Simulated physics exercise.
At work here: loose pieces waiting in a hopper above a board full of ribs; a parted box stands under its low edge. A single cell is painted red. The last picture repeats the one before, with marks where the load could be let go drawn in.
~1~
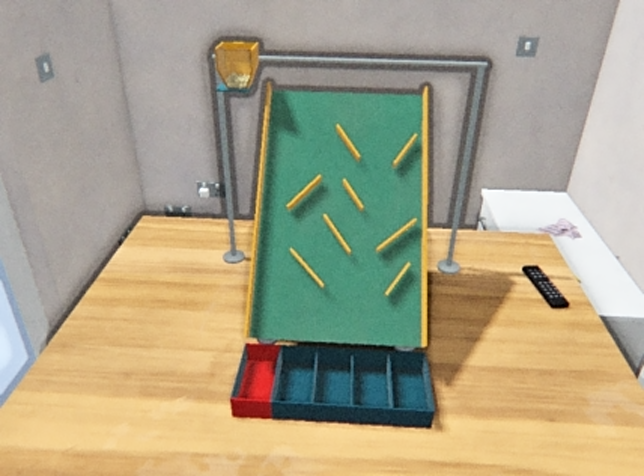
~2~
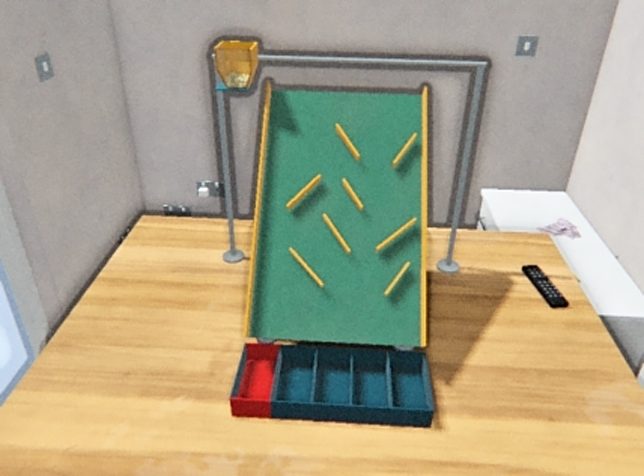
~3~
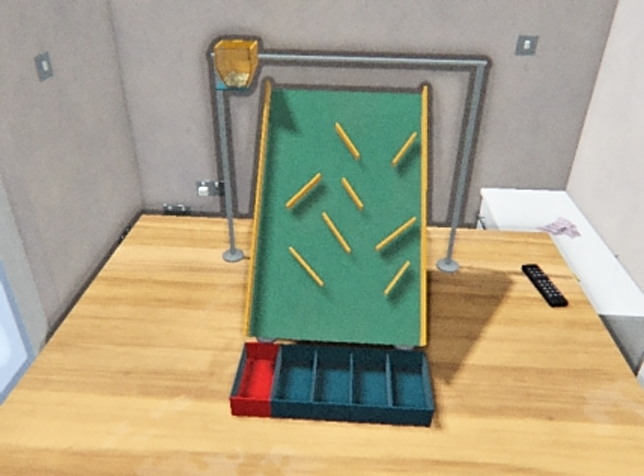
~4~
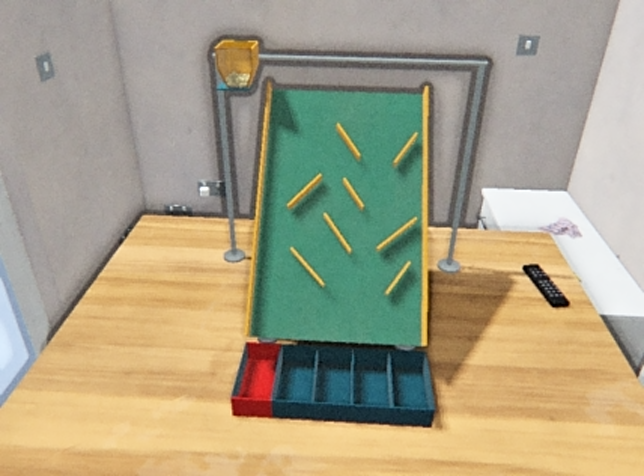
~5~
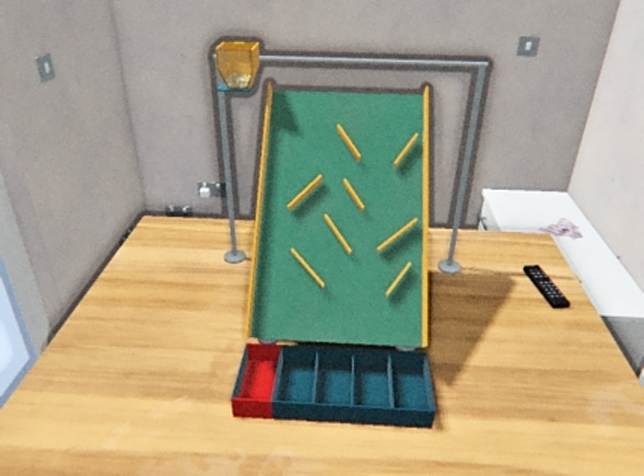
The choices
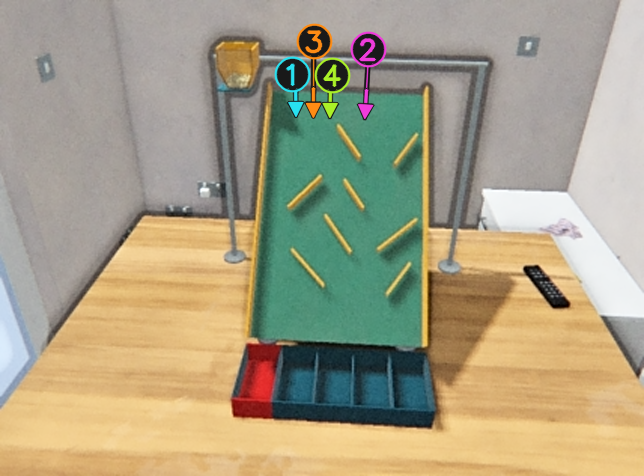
Nothing visibly moves apart from a very faint shift of the view, as the hopper, board and box all stay still. The place is a grey-walled room with a light wooden table, seen from the front and slightly above. An amber hopper sits upper left on a grey metal frame, behind a sloping green board with yellow ribs, a parted teal box with a red leftmost cell below, and a black remote at right.
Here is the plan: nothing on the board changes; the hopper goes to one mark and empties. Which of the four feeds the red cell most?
It is 1.
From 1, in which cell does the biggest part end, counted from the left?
It is the first one.
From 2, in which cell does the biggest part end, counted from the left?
The third.
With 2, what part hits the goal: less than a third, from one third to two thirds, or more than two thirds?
Mark 2 gives less than a third.
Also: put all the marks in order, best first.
1, 3, 4, 2.
On the marked copy, mark 1 meets the board at (295, 111); mark 2 meets the board at (365, 113); mark 3 meets the board at (313, 112); mark 4 meets the board at (329, 112).
With 1, almost all in the red cell, about a tenth in other cells, just a few outside the box.
With 2, not one piece in the red cell, almost all in other cells, about a tenth outside the box.
With 3, the larger part in the red cell, roughly a quarter in other cells, just a few outside the box.
With 4, roughly half in the red cell, roughly half in other cells.
